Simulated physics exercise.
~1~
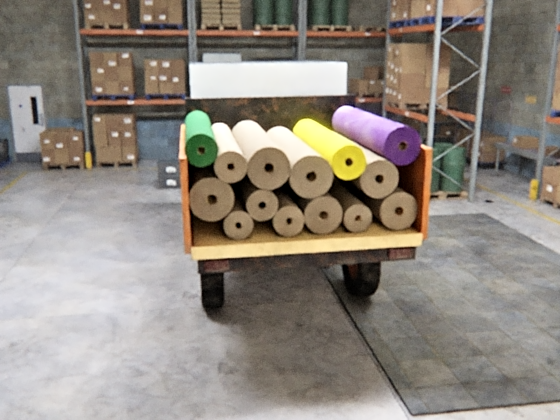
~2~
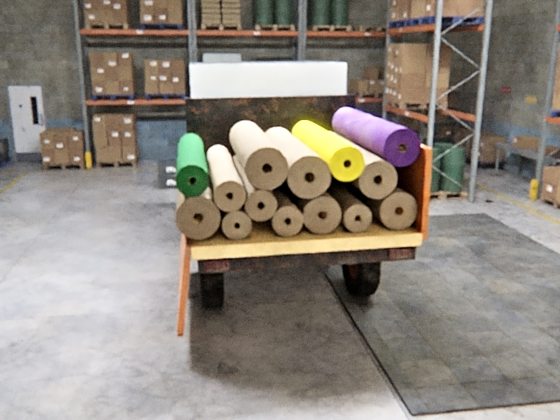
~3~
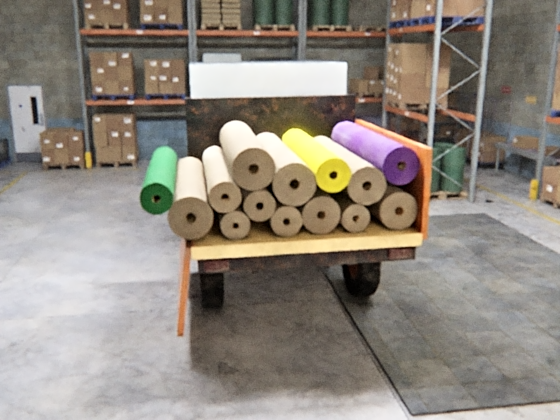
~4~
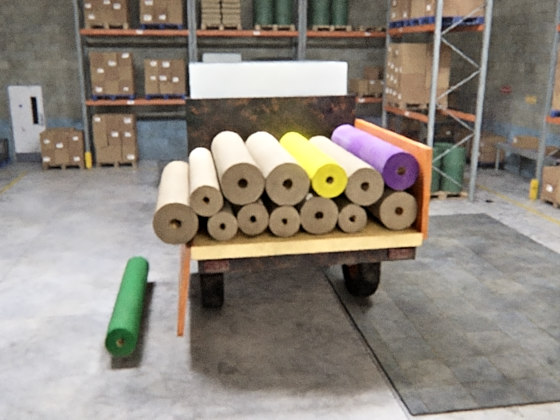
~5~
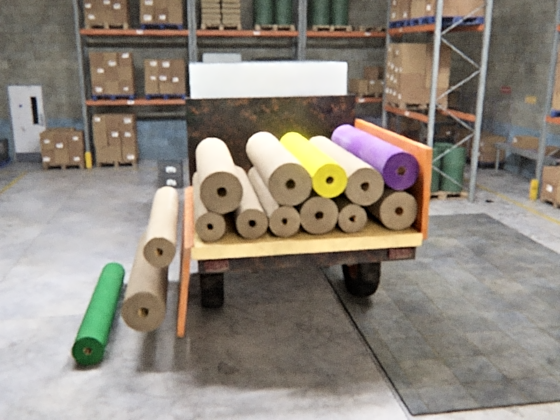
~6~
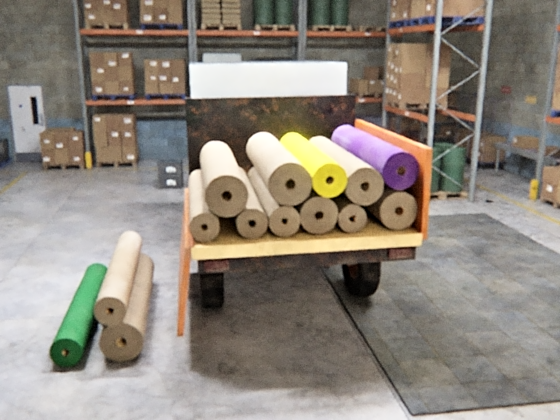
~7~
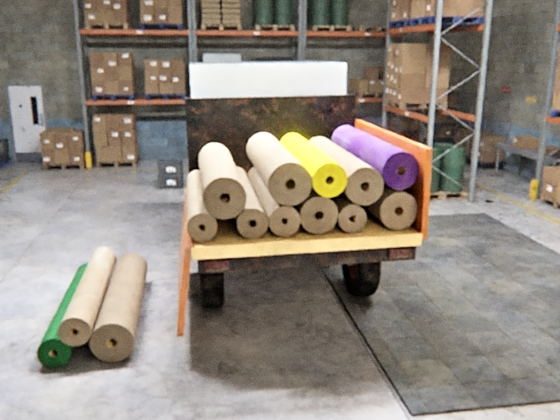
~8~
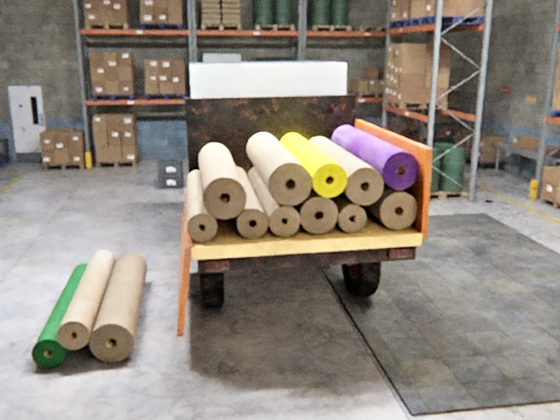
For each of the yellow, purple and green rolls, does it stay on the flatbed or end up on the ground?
The yellow and purple rolls both stay on the flatbed. The green roll goes over the left edge and ends up on the ground.
